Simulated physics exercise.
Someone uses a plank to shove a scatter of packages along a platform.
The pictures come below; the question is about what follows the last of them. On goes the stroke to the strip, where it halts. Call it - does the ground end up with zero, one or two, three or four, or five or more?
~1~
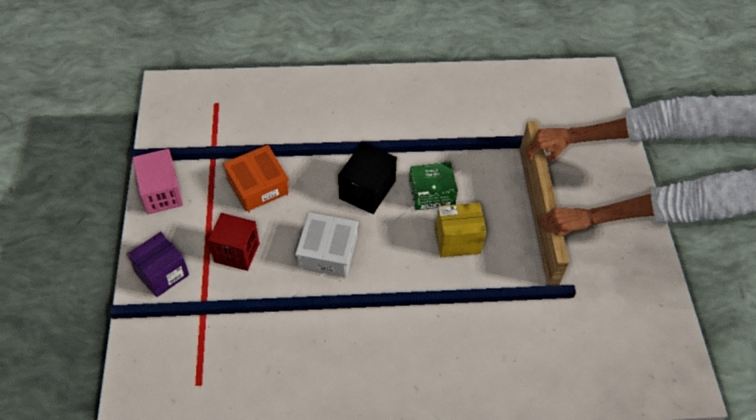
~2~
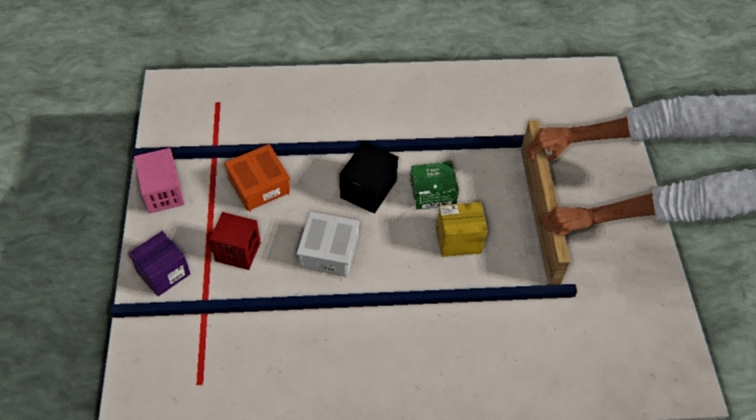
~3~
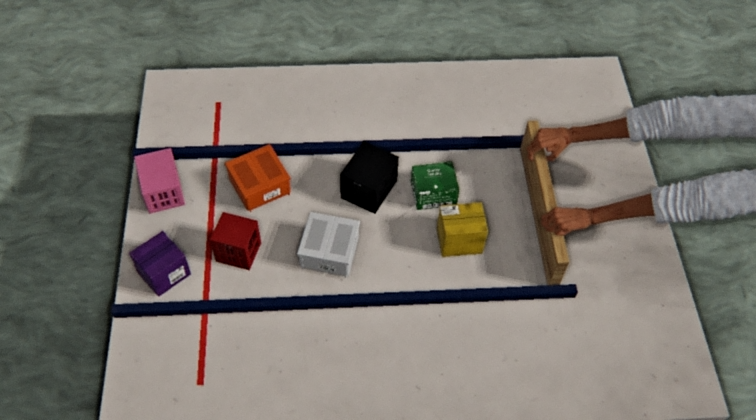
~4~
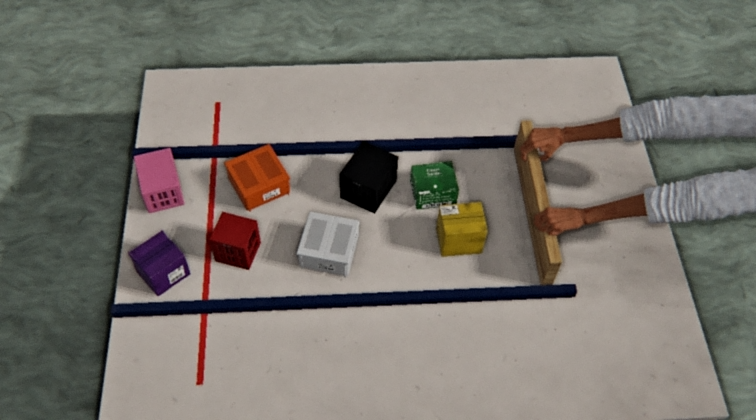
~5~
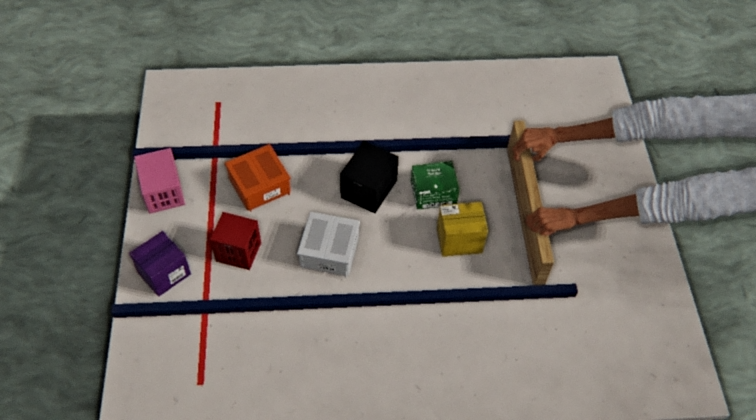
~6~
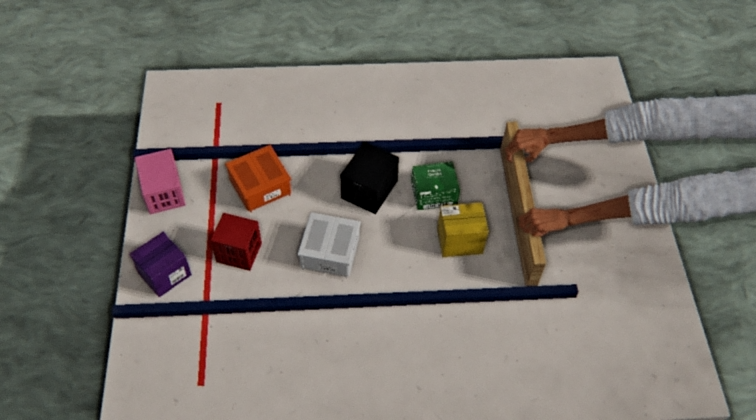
The ground ends up with three or four.
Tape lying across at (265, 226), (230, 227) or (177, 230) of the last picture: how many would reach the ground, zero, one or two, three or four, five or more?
First just one or two, then 3 or 4, then more than four.
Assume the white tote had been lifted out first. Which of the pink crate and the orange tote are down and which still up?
I'd say the pink crate goes off and the orange tote goes off.
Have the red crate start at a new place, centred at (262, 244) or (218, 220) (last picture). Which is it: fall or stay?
Result for the red crate: It leaves the top at position one; it is still there at position two.
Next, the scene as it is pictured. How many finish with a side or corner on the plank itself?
Contact count: 2.
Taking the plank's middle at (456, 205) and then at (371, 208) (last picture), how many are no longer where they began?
I make it 2 at the first spot and 5 at the other.
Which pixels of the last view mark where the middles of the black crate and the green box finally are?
The black crate at (147, 186), the green box at (190, 194).
Early on, none off yet; pink crate at rest near (160, 182); purple parcel at rest near (161, 264); red crate at rest near (237, 242).
A while later, none off yet; pink crate at rest near (160, 182); purple parcel at rest near (161, 264); red crate travelled a little near (231, 243).
Further along, none off yet; pink crate travelled about its own width near (117, 183); purple parcel travelled a little near (143, 268); red crate travelled well along near (156, 225).
Finally, the number that fall off is three or four; lost, orange tote, red crate, purple parcel and pink crate.
